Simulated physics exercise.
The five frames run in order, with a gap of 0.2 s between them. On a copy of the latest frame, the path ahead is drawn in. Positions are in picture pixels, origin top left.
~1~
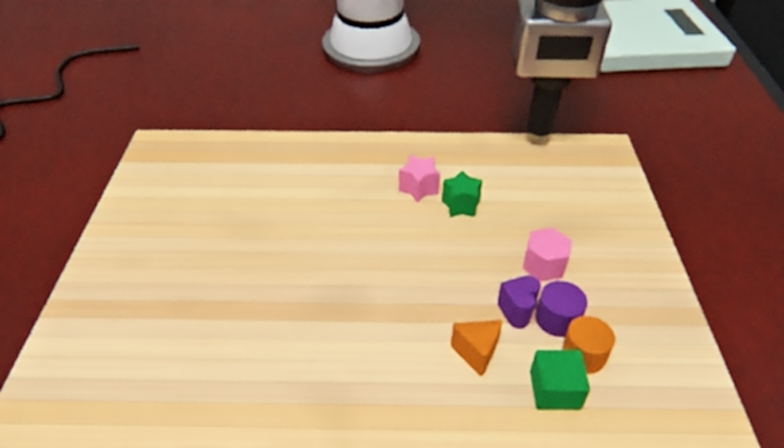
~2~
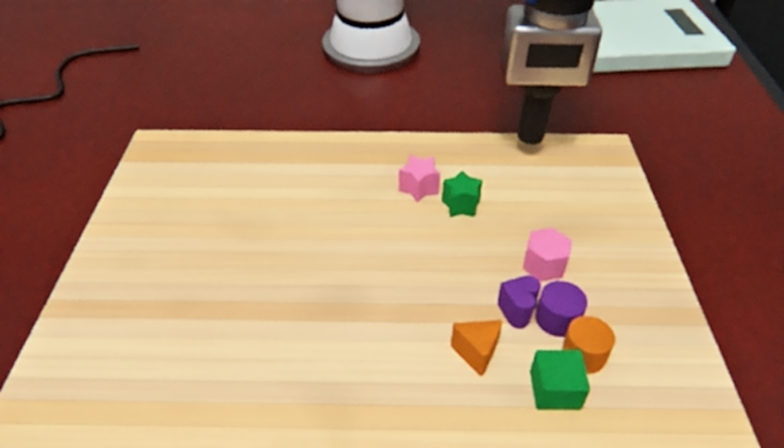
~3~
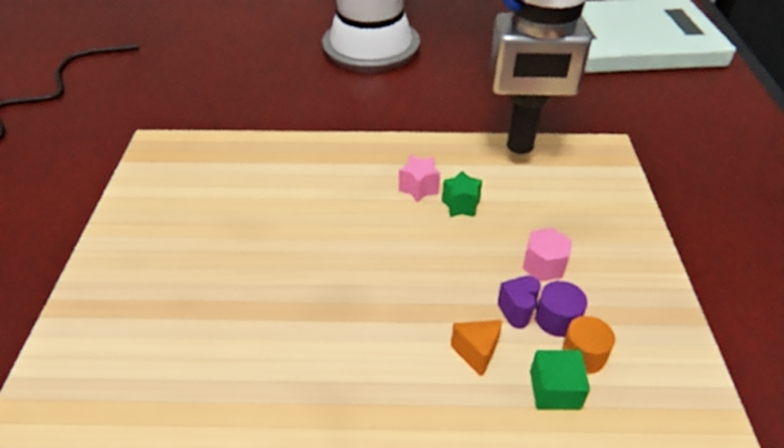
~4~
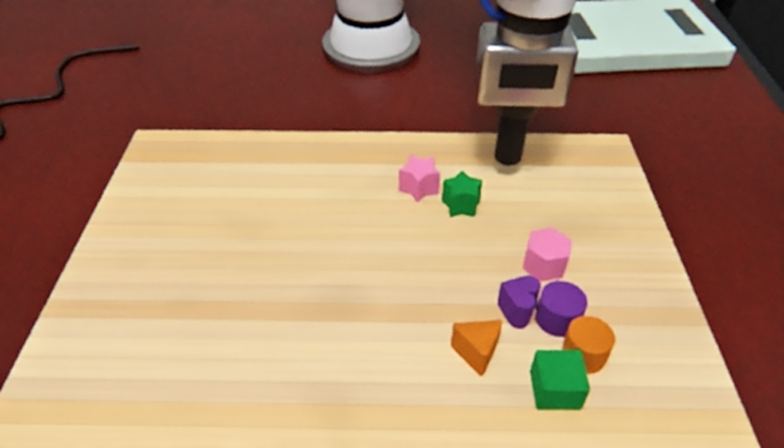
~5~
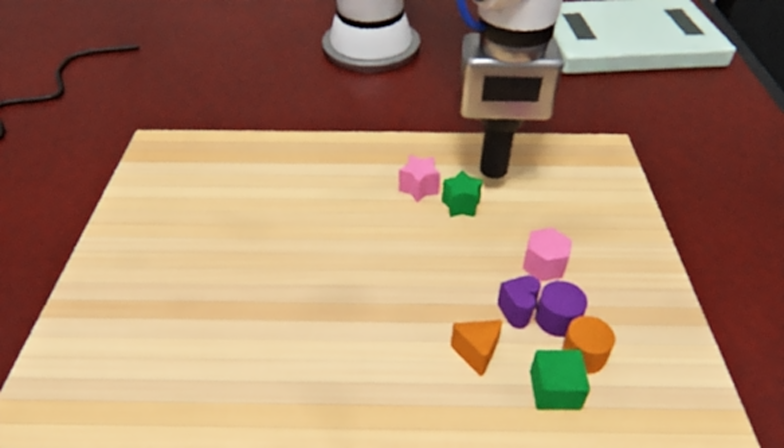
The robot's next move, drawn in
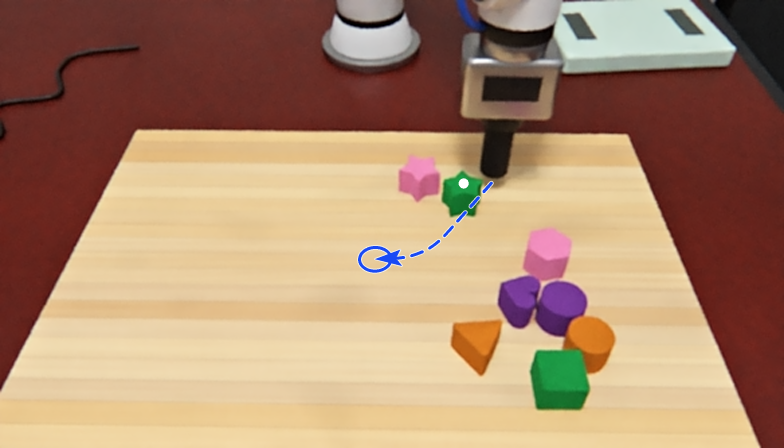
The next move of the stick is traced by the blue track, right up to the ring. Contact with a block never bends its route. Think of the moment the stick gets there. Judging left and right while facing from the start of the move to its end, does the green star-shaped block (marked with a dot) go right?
Yes, that is how it ends up.
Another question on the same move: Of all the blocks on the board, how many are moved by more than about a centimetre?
I think only one will be displaced.
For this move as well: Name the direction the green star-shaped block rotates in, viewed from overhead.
It twists with the clock when seen from above.
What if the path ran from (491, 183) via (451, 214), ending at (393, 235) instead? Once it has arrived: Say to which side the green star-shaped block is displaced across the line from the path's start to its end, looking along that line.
Toward the left.
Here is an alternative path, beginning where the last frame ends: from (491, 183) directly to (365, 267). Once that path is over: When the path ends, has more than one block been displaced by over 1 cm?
No.
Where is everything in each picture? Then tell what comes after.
In the first picture, tip of the stick (540, 129), middles of tops, pink star-shaped block (420, 166), green star-shaped block (464, 183).
In the second picture, stick (531, 137), nothing pushed.
In the third picture, stick (520, 146), nothing pushed.
In the fourth picture, stick (508, 157), nothing pushed.
In the fifth picture, stick (494, 170), pink star-shaped block (420, 166), green star-shaped block (464, 183).
The line goes from (491, 183) via (464, 214) and (432, 247), ending at (375, 259); the dot is on the green star-shaped block.
What follows on the original path. One third of the way, stick (465, 201); green star-shaped block (441, 202), turned 25° clockwise.
Two thirds of the way, stick (432, 234); green star-shaped block (402, 221), turned 65° clockwise.
At the end, stick (375, 246); pink star-shaped block unmoved; green star-shaped block (363, 216), turned 120° clockwise.
